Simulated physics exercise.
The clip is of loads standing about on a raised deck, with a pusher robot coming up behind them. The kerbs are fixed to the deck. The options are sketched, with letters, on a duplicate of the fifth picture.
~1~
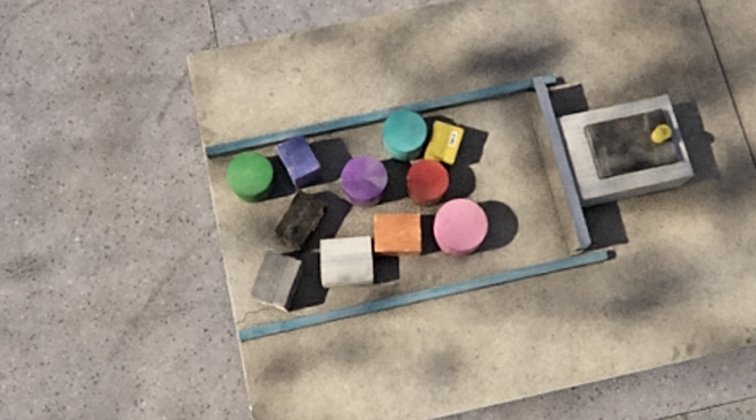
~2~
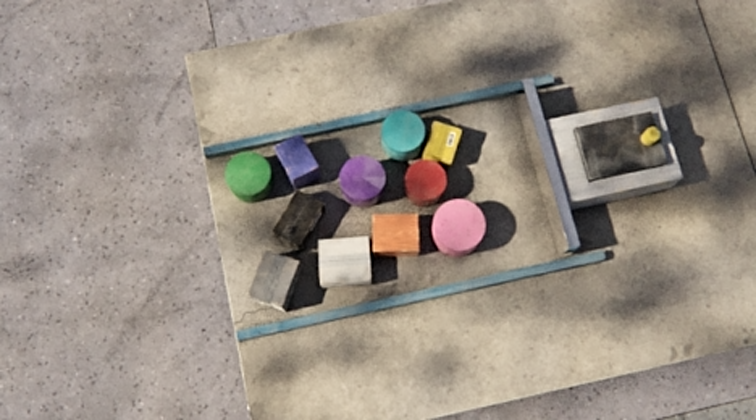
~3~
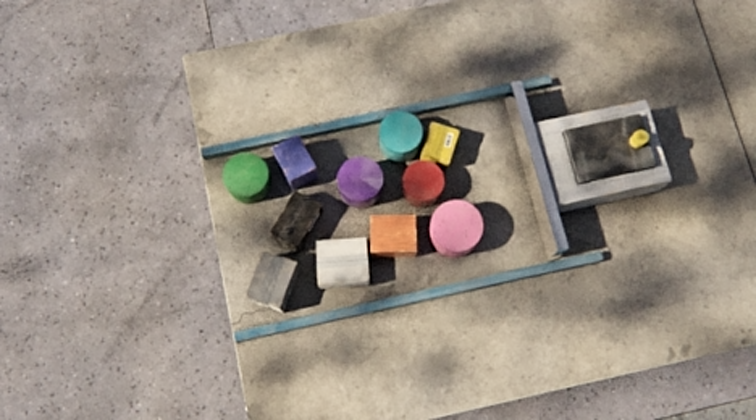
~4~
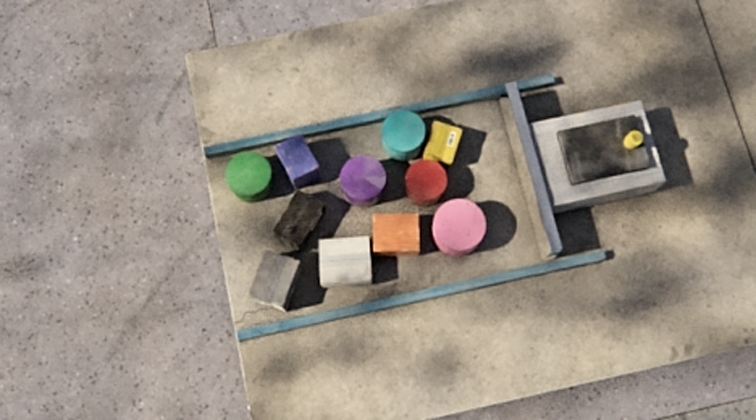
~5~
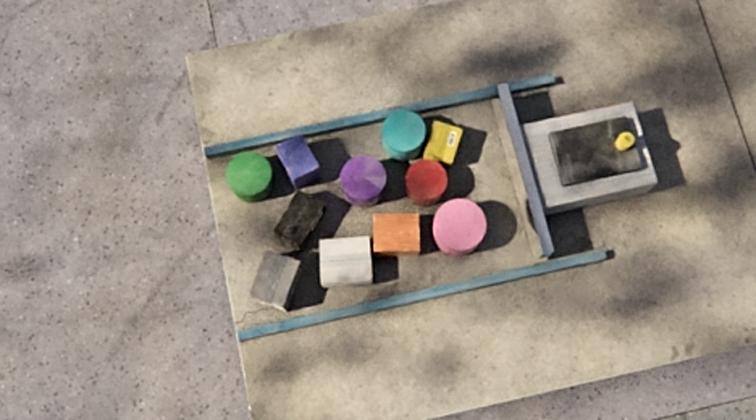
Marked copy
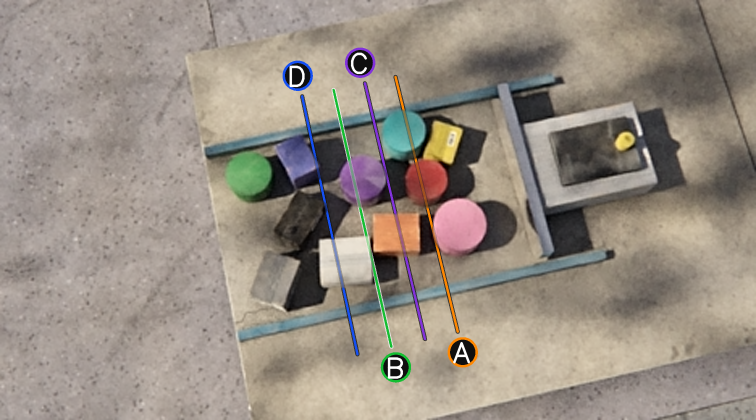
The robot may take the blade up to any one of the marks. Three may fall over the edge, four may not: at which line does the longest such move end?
Line D.
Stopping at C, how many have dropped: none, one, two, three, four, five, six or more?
The count is none.
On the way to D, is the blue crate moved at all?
Yes.
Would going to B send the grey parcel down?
Yes.
On the marked copy, A at (425, 200); B at (361, 214); C at (394, 206); D at (329, 221).
Following D. Soon after the start, robot (519, 167); white box (339, 265); turquoise canister (382, 138).
Later, robot (449, 182); grey parcel (227, 298); green canister (246, 179).
In the end, robot (397, 194); grey parcel over the edge; green canister over the edge; three fallen.
As for the rest, A is within the limit but short; B is within the limit but short; C is within the limit but short.
